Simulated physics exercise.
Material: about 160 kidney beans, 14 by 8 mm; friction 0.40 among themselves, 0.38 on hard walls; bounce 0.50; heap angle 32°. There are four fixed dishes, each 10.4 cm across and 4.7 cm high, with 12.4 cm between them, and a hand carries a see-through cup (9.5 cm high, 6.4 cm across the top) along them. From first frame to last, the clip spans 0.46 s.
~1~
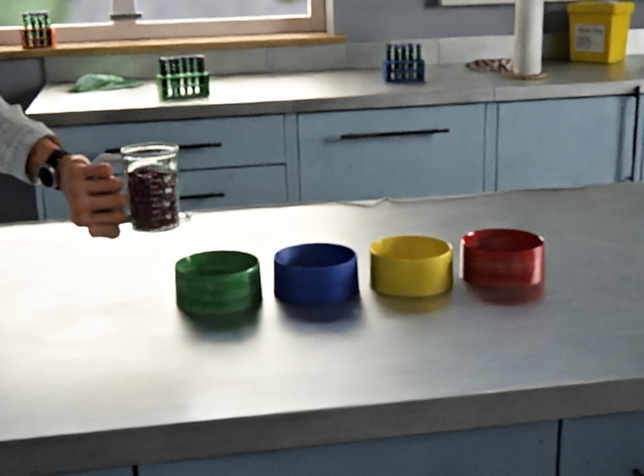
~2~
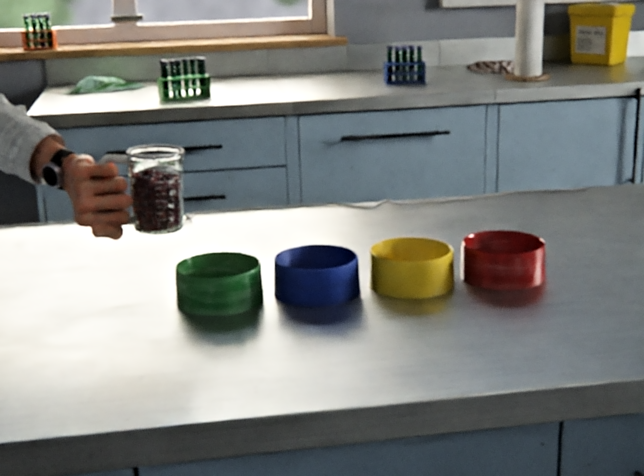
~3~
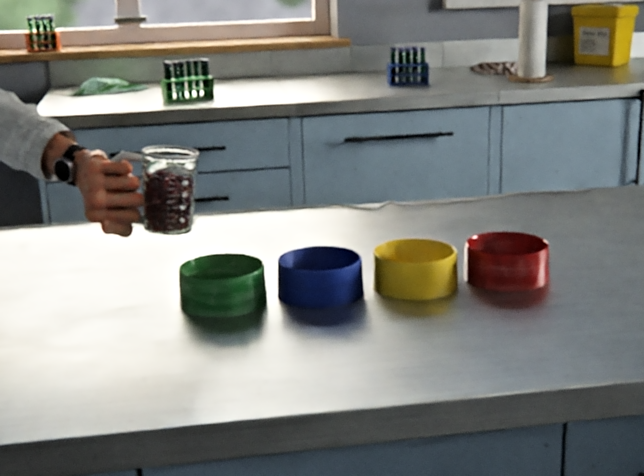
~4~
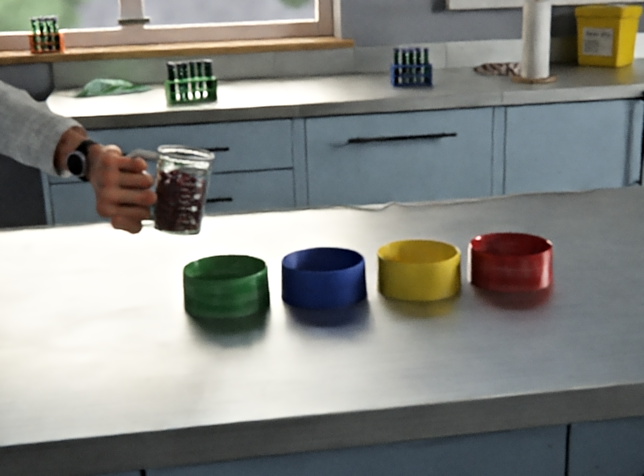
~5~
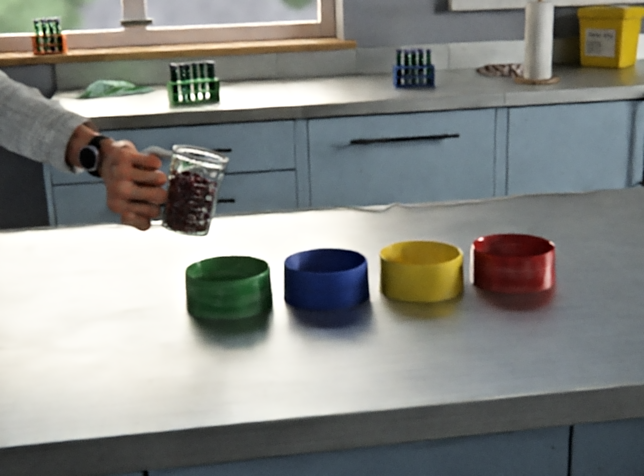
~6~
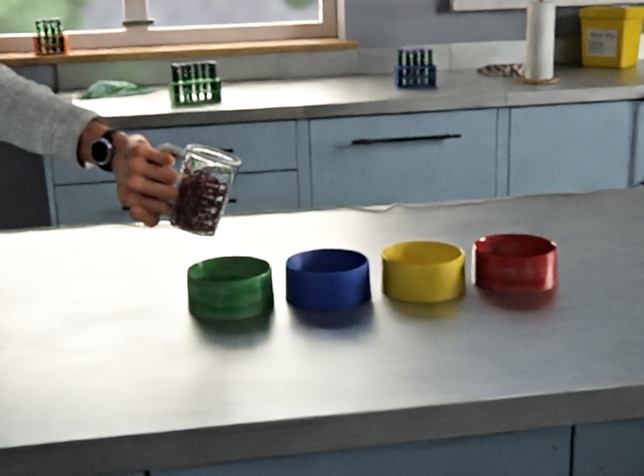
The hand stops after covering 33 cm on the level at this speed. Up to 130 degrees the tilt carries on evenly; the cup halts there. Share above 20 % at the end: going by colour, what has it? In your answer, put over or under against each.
Red - under; blue - under; green - under; yellow - over; counter - under.
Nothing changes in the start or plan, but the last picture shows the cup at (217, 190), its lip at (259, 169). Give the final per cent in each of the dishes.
Per cent kept: Red 0, blue 0, green 0, yellow 100.
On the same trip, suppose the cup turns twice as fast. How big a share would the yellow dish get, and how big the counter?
In that case you'd see yellow at 0 and the counter at 0.
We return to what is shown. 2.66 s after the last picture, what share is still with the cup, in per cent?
About 0 percent of the load.
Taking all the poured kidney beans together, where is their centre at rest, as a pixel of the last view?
Close to pixel (433, 274).
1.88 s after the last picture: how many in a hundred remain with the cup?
Somewhere close to 80 percent.
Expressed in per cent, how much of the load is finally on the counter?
Estimate: Close to 5 %.
Then, 1.13 s after the last picture, tilt 74 degrees; cup holds 100 %.
Then, 1.88 s after the last picture, tilt 111 degrees; cup holds 80 %, yellow 20 %.
Then, 2.66 s after the last picture, tilt 130 degrees; cup holds 0 %, yellow 95 %.
In the end, red 0 %, blue 0 %, green 0 %, yellow 95 %, counter 5 %.
